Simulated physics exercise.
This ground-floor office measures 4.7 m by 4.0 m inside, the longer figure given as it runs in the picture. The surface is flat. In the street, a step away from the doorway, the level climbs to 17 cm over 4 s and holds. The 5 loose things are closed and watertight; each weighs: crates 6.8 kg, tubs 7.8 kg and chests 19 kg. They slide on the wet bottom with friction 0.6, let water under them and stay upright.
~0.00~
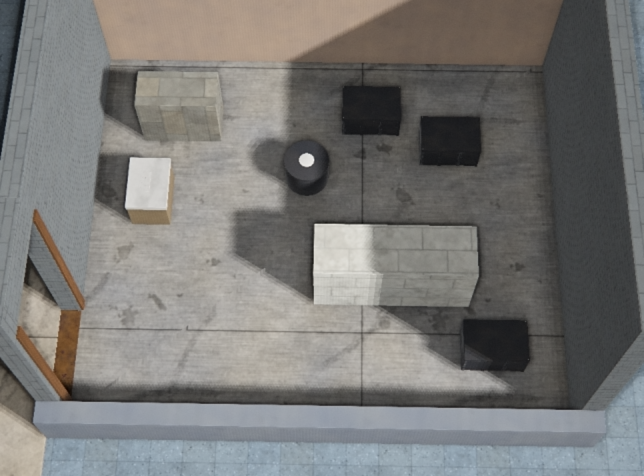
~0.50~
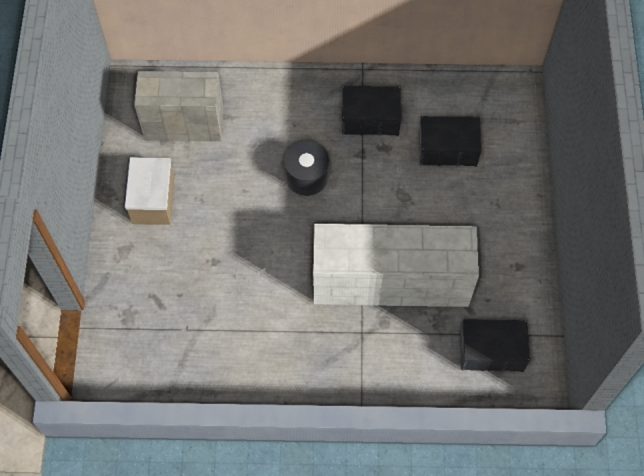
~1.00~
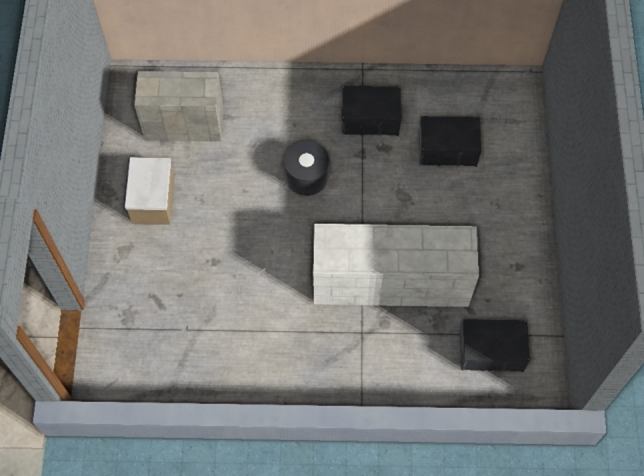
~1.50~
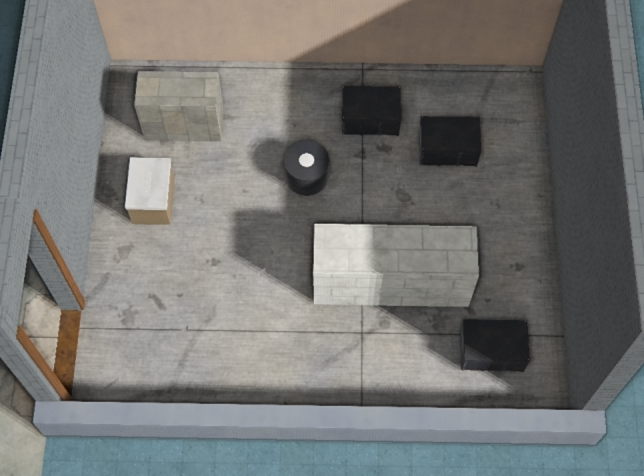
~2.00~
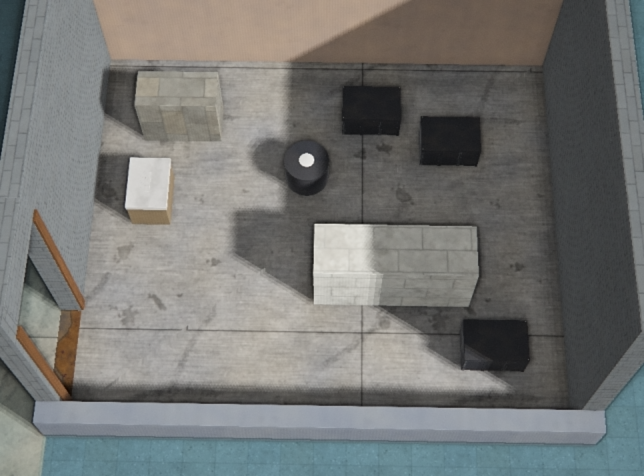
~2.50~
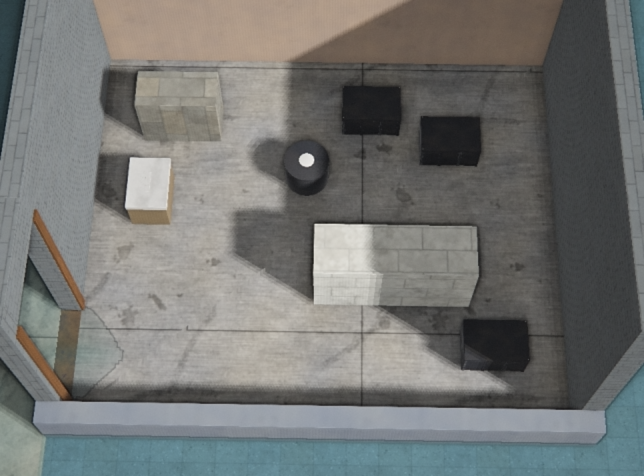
A roofless ground-floor office with grey side walls, a tan back wall and a worn concrete floor is seen from high above, a doorway at its lower left. Pale blocks stand at upper left and centre right, a white-topped box at left, a dark round tub near the middle, and three black boxes to the right. The view and objects stay still while bluish water spreads outside, then a thin sheet slips through the doorway.
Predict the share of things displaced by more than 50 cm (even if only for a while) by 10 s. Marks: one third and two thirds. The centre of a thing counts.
That comes to not even a third.
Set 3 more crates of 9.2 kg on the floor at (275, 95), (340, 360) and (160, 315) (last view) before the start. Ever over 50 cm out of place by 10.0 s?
In turn: Short of it, over, over.
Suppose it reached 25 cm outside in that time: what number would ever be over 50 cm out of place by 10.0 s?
In that case 2 of them.
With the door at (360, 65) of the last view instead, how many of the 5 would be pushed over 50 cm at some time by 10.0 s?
In that case 3 of them.
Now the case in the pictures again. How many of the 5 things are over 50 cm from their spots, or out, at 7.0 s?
0 of them.
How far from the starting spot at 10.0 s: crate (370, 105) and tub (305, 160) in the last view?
In turn: 0 cm, 0 cm.
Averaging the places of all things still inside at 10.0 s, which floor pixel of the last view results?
Around (352, 168).
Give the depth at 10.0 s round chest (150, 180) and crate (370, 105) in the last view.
About 1 and 1 cm.
After 3.5 s 0 of 5 are over 50 cm from their spots; 0 afloat.
After 4.5 s 0 of 5 are over 50 cm from their spots; 0 afloat.
After 7.0 s 0 of 5 are over 50 cm from their spots; 1 afloat.
After 10.0 s 1 of 5 are over 50 cm from their spots, and 1 have been at some point; 1 afloat.
